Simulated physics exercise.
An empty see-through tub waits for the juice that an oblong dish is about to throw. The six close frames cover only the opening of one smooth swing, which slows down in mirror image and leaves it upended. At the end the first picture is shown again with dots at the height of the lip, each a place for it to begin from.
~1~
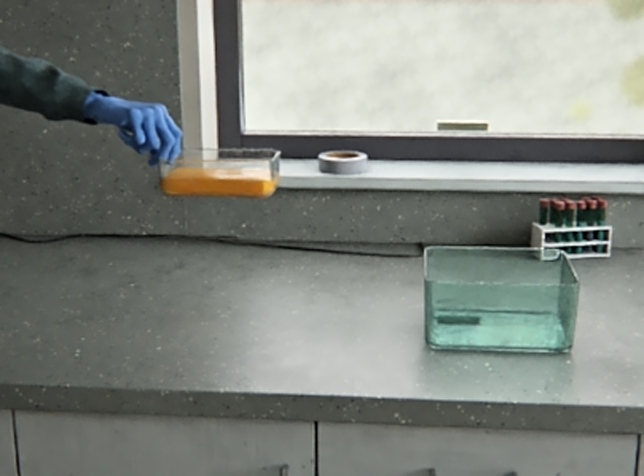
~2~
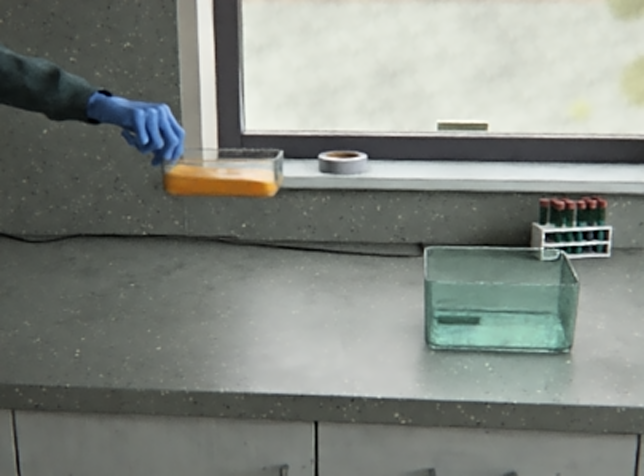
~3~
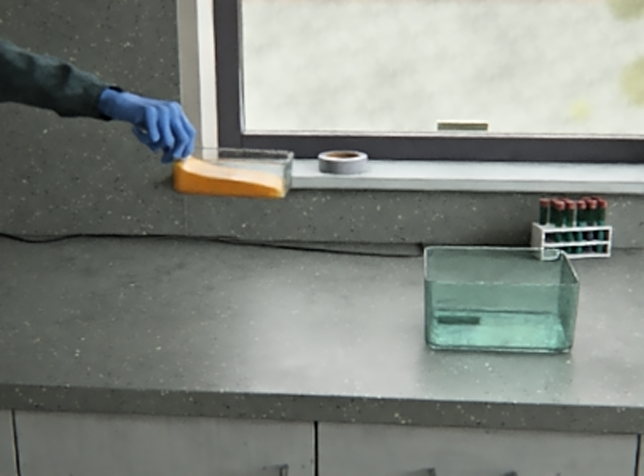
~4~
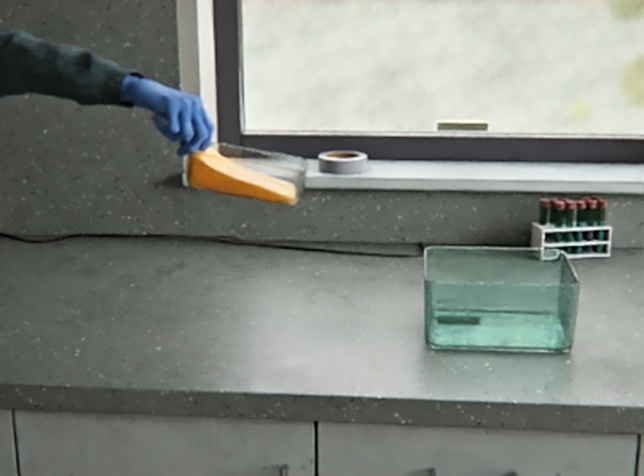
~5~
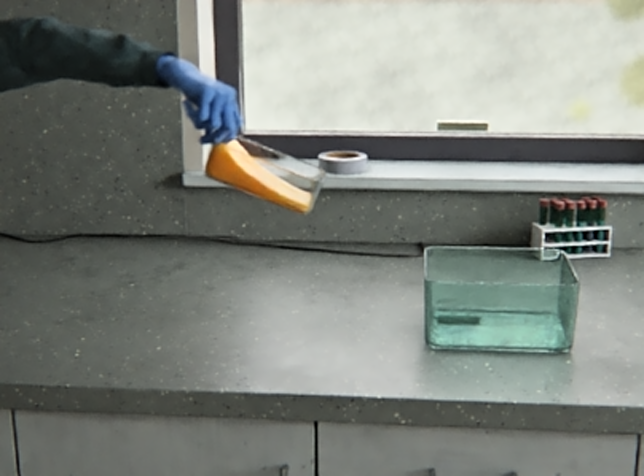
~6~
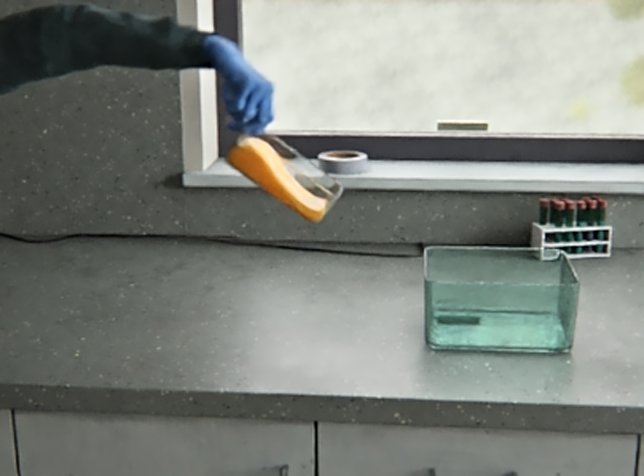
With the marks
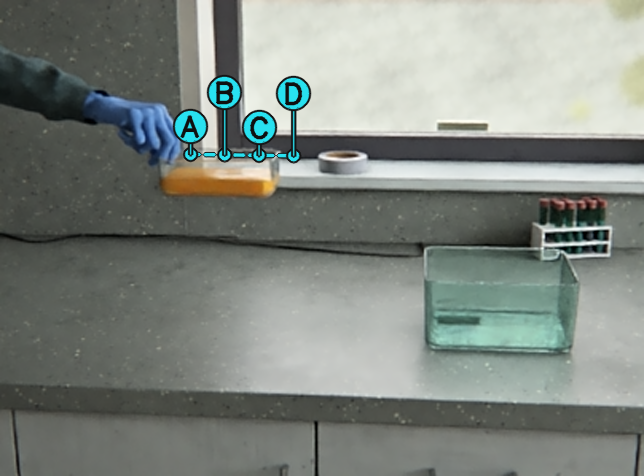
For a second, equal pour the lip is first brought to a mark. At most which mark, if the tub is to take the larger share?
Choose D.
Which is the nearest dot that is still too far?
That would be C.
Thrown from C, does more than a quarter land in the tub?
Yes.
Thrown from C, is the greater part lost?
Yes.
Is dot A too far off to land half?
Yes, it does.
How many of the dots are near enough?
One of the four.
On the marked copy, A at (190, 154); B at (224, 154); C at (259, 155); D at (293, 155).
If A is chosen, about 0 % lands in the tub, 96 % falls short and 4 % goes beside or beyond.
If B is chosen, about 11 % lands in the tub, 85 % falls short and 5 % goes beside or beyond.
If C is chosen, about 32 % lands in the tub, 62 % falls short and 6 % goes beside or beyond.
If D is chosen, about 63 % lands in the tub, 30 % falls short and 7 % goes beside or beyond.
